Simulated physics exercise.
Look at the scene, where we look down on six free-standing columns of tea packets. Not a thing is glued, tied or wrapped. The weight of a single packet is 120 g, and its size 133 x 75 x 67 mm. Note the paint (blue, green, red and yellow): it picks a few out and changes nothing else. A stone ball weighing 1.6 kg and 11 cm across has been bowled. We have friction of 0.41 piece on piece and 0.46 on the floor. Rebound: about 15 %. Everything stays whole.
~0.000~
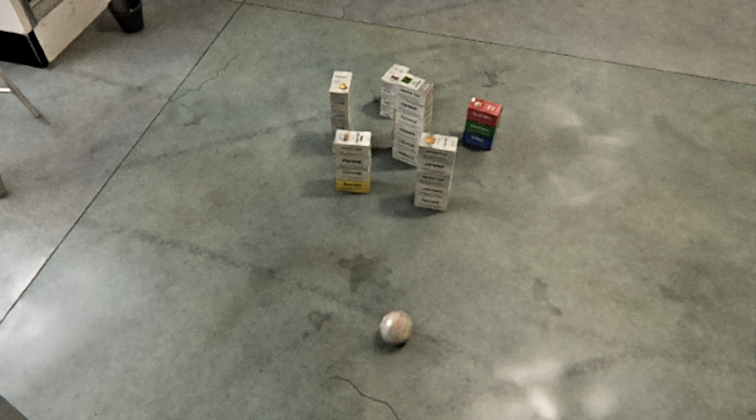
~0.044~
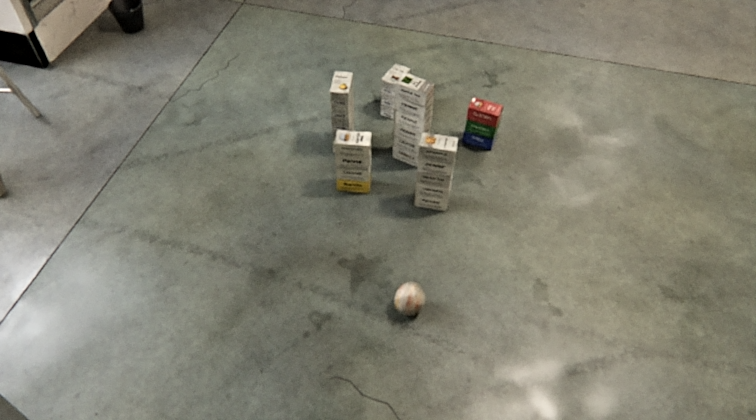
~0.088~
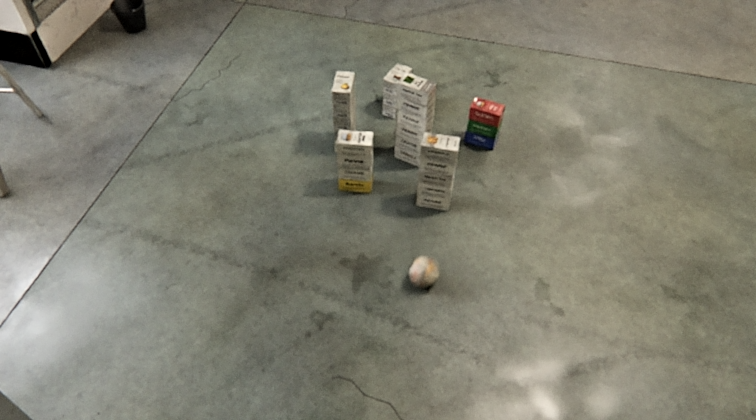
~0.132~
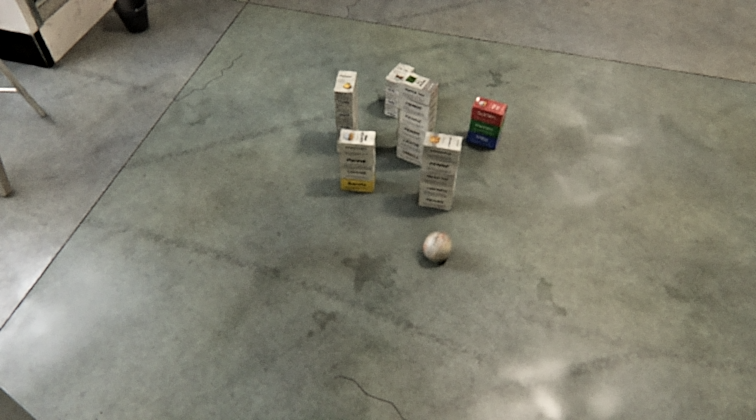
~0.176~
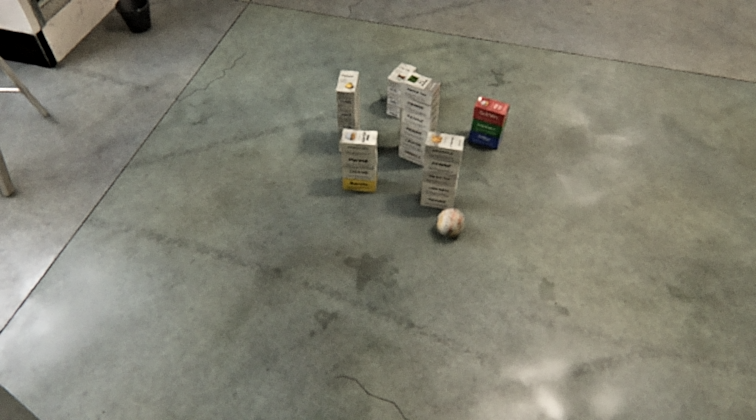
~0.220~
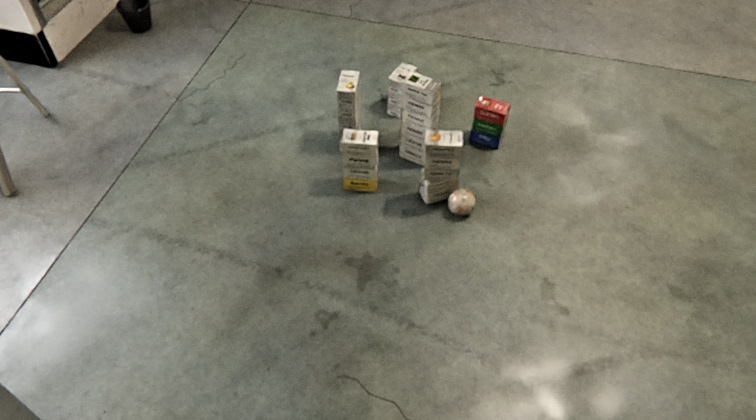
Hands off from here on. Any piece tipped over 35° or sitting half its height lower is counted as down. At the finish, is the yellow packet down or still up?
It is still up.
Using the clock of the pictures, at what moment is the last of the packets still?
1.0 s, roughly.
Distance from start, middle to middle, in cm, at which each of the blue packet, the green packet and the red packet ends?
Blue 38 cm, green 60 cm, red 20 cm.
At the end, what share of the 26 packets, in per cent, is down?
Estimate: Close to 25%.
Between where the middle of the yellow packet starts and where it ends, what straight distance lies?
Close to 0 cm, in a straight line.
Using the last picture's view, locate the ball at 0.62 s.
Around (538, 79).
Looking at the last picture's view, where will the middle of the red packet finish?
Around (459, 120).
By 0.40 s, ball still moving; 3 of the 26 packets down; yellow packet unmoved; green packet tilted 19°.
By 0.62 s, ball still moving; 6 of the 26 packets down; yellow packet unmoved; green packet tilted 68°.
When it is over (1.3 s), ball rolling away; 6 of the 26 packets down; yellow packet unmoved; green packet on its side; red packet 13 cm lower. In pixels of the last frame, middles, yellow packet near (361, 178), green packet near (498, 53).
